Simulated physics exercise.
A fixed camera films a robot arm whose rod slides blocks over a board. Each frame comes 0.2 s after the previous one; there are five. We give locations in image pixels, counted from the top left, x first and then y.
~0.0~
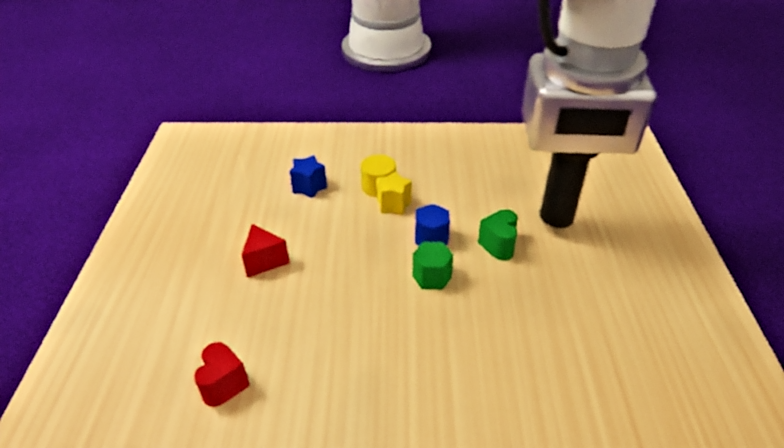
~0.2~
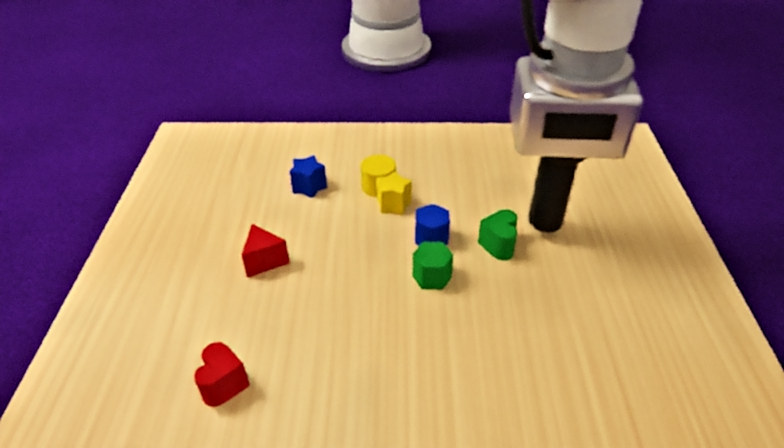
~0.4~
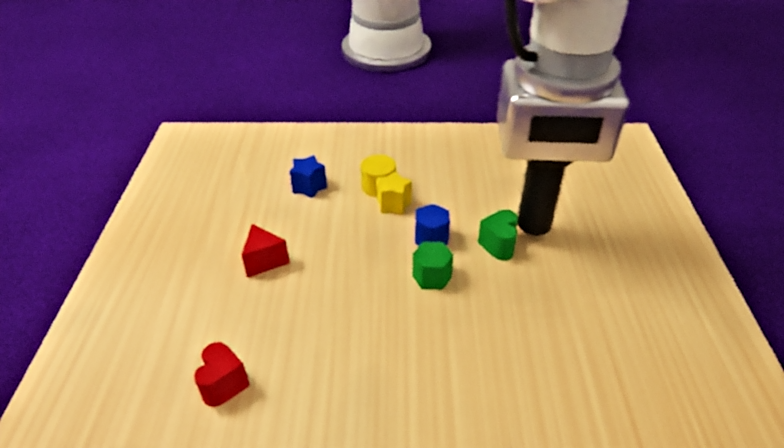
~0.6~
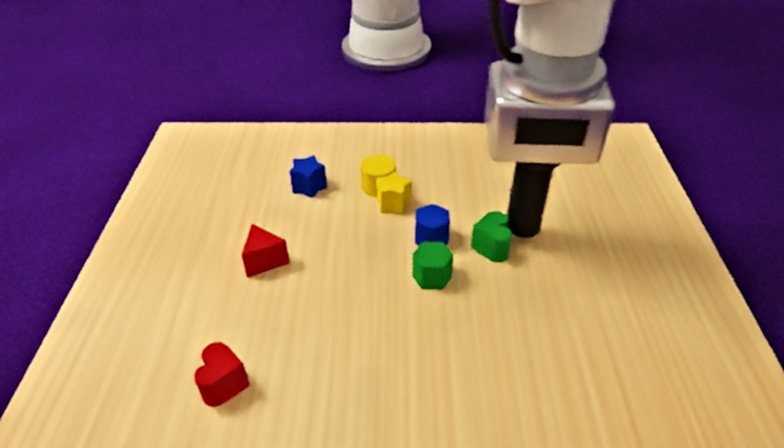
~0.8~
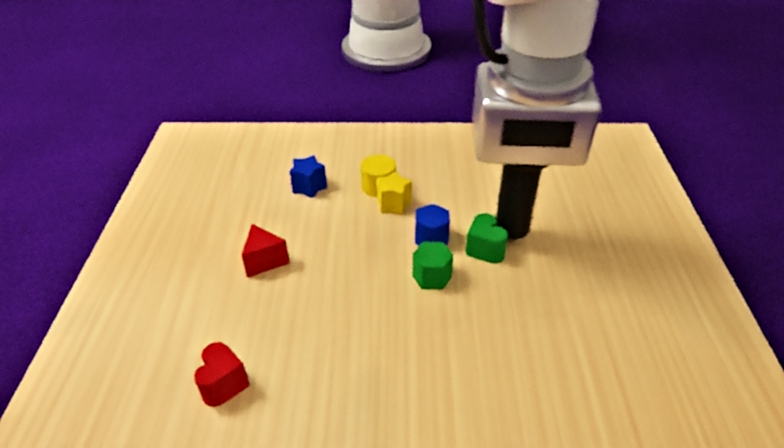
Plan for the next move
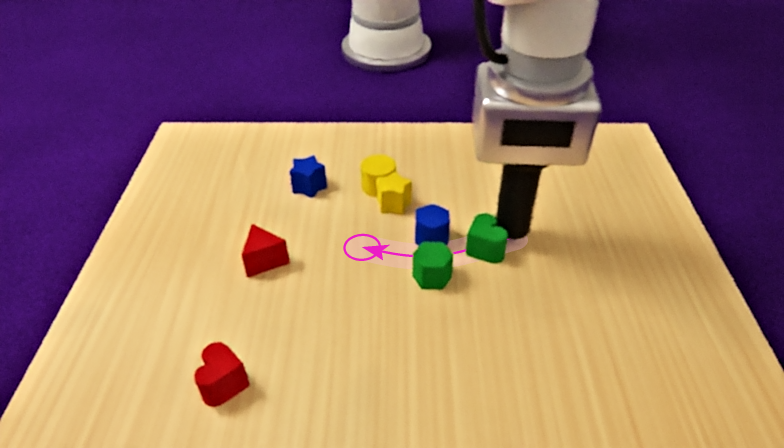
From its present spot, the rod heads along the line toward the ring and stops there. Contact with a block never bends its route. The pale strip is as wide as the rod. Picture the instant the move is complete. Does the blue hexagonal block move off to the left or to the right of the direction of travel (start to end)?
Pushed right.
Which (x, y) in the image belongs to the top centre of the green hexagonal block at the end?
The spot you're after is about (404, 276) in the image.
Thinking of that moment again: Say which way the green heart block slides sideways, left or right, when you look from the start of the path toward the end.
The shift goes left.
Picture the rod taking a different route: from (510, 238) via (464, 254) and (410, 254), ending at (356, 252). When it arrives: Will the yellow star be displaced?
No - that is not the case.
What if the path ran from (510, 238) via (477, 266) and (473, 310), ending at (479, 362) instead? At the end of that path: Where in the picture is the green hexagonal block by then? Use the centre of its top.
For the centre of its top, I'd go with (404, 267).
Drawn move, from (510, 238) by way of (464, 251) and (413, 256) to (362, 247).
The first path, step by step. One third of the way, rod (465, 241); blue hexagonal block (423, 213), turned 30° clockwise; green hexagonal block (419, 263), turned 35° anticlockwise; green heart block (440, 240).
Two thirds of the way, rod (412, 246); blue hexagonal block (408, 209), turned 85° clockwise; green hexagonal block (404, 276), turned 65° anticlockwise; green heart block (389, 250), turned 25° anticlockwise.
At the end, rod (362, 237); yellow star still; blue hexagonal block (407, 208), turned 95° clockwise; green hexagonal block (404, 276), turned 65° anticlockwise; green heart block (376, 252), turned 60° anticlockwise.
